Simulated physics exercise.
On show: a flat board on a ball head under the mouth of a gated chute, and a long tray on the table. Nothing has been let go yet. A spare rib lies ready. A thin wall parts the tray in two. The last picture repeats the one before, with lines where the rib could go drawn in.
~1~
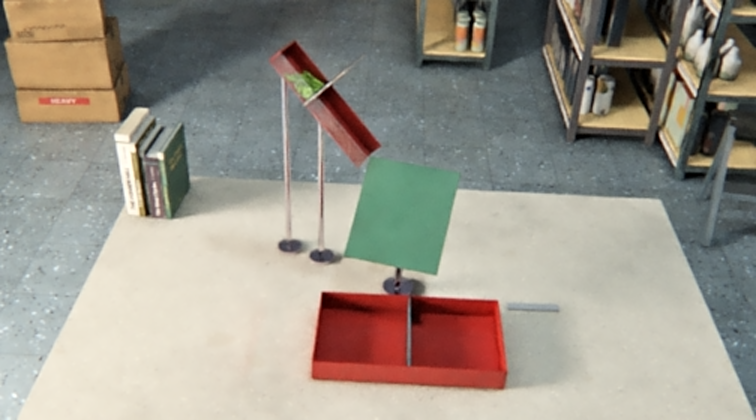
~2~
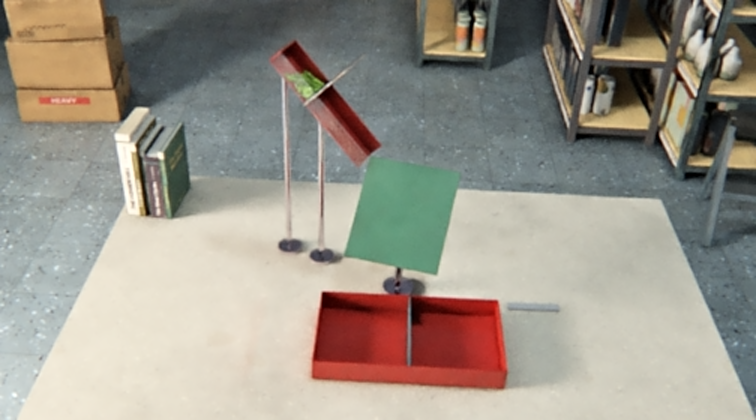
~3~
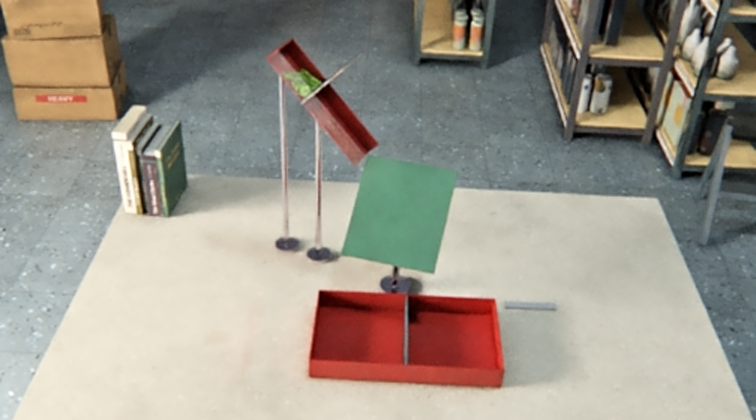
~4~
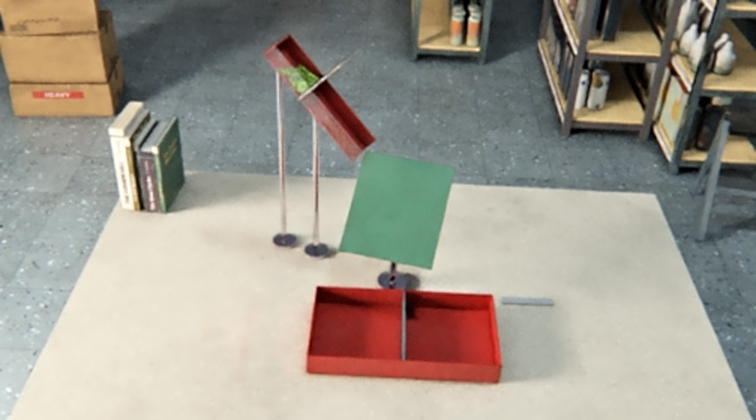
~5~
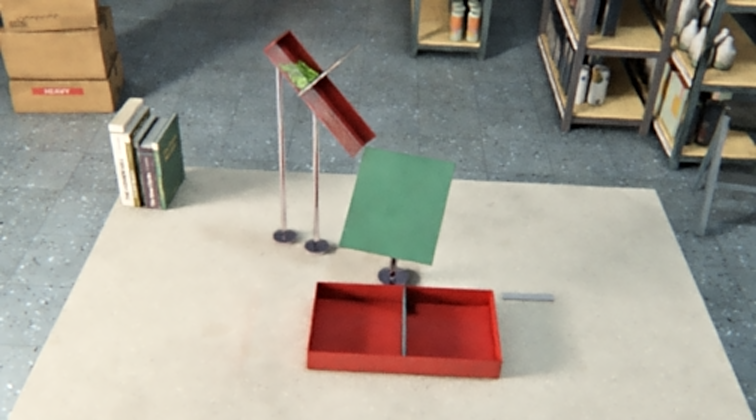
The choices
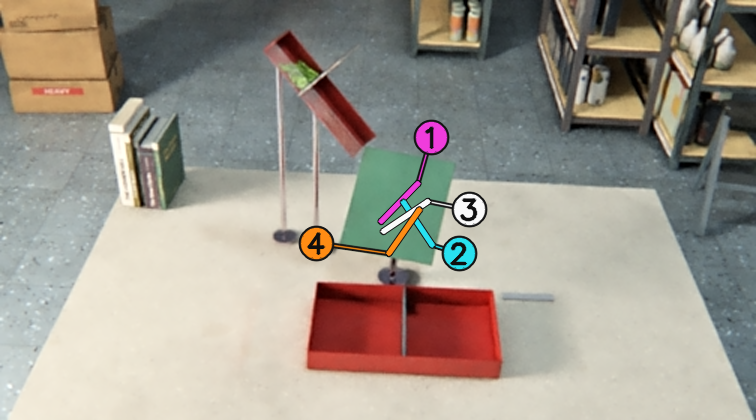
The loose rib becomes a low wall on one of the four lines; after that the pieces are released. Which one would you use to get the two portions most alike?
The answer is line 2.
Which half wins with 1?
Left.
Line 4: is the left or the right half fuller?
Left.
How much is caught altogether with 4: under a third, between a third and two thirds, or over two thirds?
Over two thirds.
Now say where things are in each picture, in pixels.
The first frame shows load behind the gate at (307, 88), dried peas; lip of the chute at (365, 161), sloping fairly steeply.
The second frame shows middle of the board at (403, 214), tilted fairly steeply; middle of its low edge at (390, 265); of its high edge at (415, 164).
The third frame shows front corners of the tray at (309, 360) and (504, 370); front end of its middle wall at (407, 365).
The fourth frame shows middle of the load at (302, 82); lip at (360, 155).
The fifth frame shows middle of the load at (301, 78); lip at (360, 151).
On the marked copy, line 1 from (417, 183) to (381, 221); line 2 from (403, 202) to (432, 245); line 3 from (427, 201) to (383, 231); line 4 from (419, 209) to (388, 253).
With 1, of what is caught, all in the left half, none in the right.
With 2, of what is caught, about half in the left half, about half in the right.
With 3, of what is caught, nearly all in the left half, a stray few in the right.
With 4, of what is caught, nearly all in the left half, a small part in the right.
